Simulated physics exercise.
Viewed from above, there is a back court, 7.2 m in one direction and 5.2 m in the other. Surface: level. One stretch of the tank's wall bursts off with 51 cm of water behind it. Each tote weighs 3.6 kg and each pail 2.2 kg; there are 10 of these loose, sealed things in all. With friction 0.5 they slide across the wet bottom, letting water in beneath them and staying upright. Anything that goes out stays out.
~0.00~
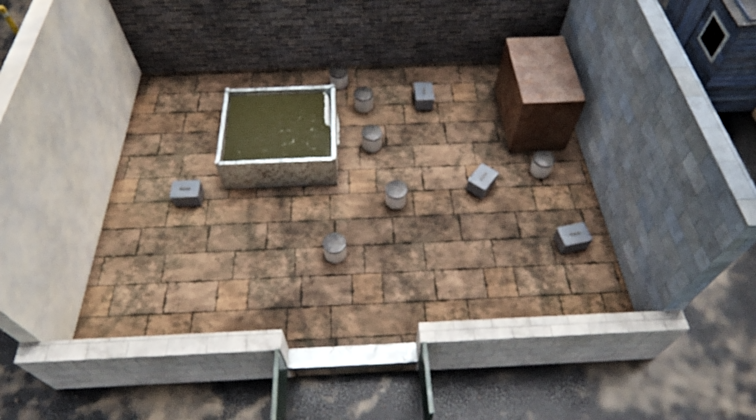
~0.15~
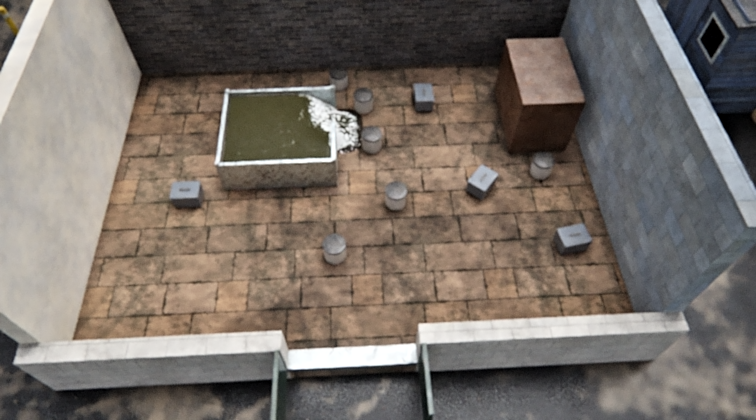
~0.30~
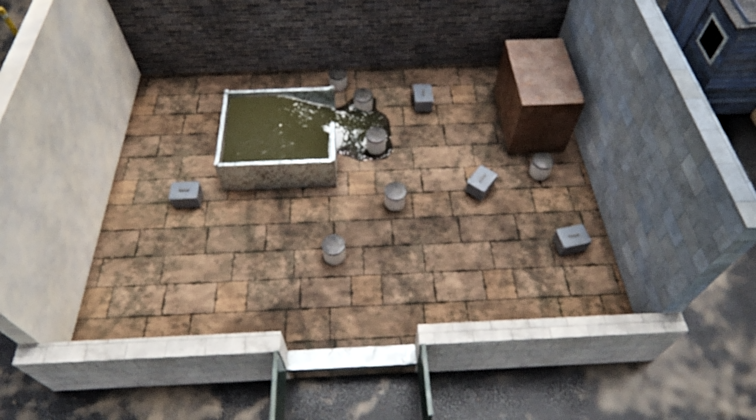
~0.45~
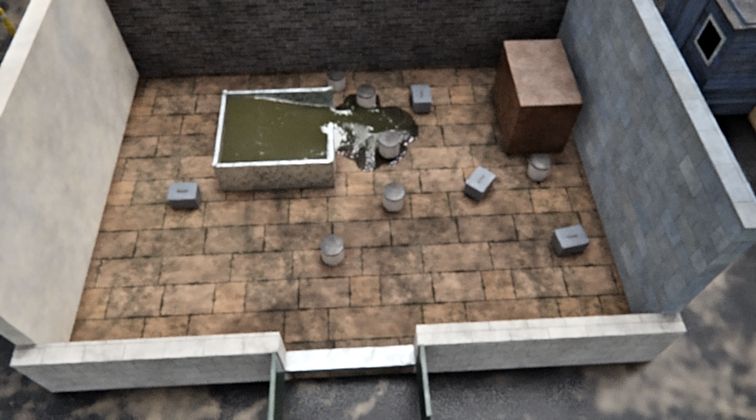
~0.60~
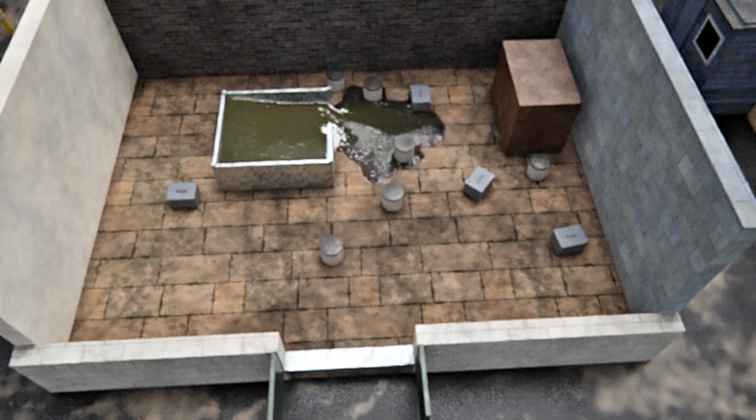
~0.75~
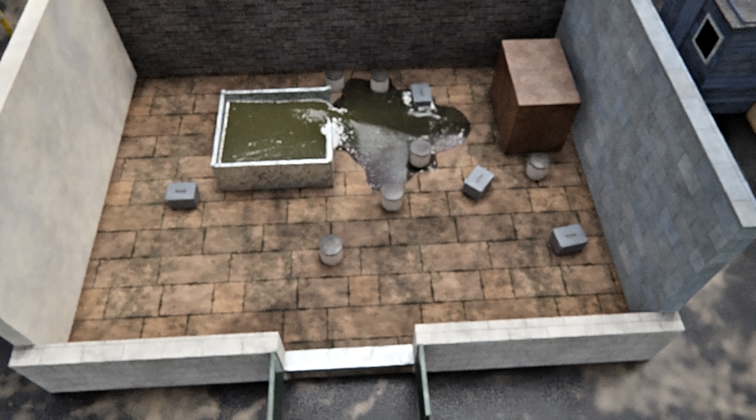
Murky green water bursts through the right side of a raised tank in a walled, paved court, foaming white as it hits the ground. It spreads rightward in a widening dark pool around the nearest pails and a grey block, pushing two pails slowly to the right while the others stay put.
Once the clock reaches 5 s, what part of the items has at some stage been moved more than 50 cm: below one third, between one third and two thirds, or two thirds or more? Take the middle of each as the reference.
Between one third and two thirds.
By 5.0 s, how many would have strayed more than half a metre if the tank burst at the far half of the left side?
The answer then is 2.
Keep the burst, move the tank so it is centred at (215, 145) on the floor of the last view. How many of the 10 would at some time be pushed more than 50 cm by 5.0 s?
In that case 7 of them.
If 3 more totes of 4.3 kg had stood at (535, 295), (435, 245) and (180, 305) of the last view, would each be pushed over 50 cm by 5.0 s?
Answers in order are does not cross, does not cross and does not cross.
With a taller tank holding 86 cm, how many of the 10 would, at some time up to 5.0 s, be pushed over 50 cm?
The count would be 6.
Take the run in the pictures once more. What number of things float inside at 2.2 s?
The number is 2.
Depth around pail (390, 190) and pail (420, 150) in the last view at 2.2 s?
About 1 and 6 cm.
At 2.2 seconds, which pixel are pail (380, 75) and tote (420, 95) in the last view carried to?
Roughly (482, 59), then roughly (543, 64).
After 1.1 s 3 of 10 are over 50 cm from their spots; 0 afloat.
After 2.2 s 5 of 10 are over 50 cm from their spots; 2 afloat.
After 3.5 s 6 of 10 are over 50 cm from their spots; 5 afloat.
After 5.0 s 6 of 10 are over 50 cm from their spots, and 6 have been at some point; 6 afloat.
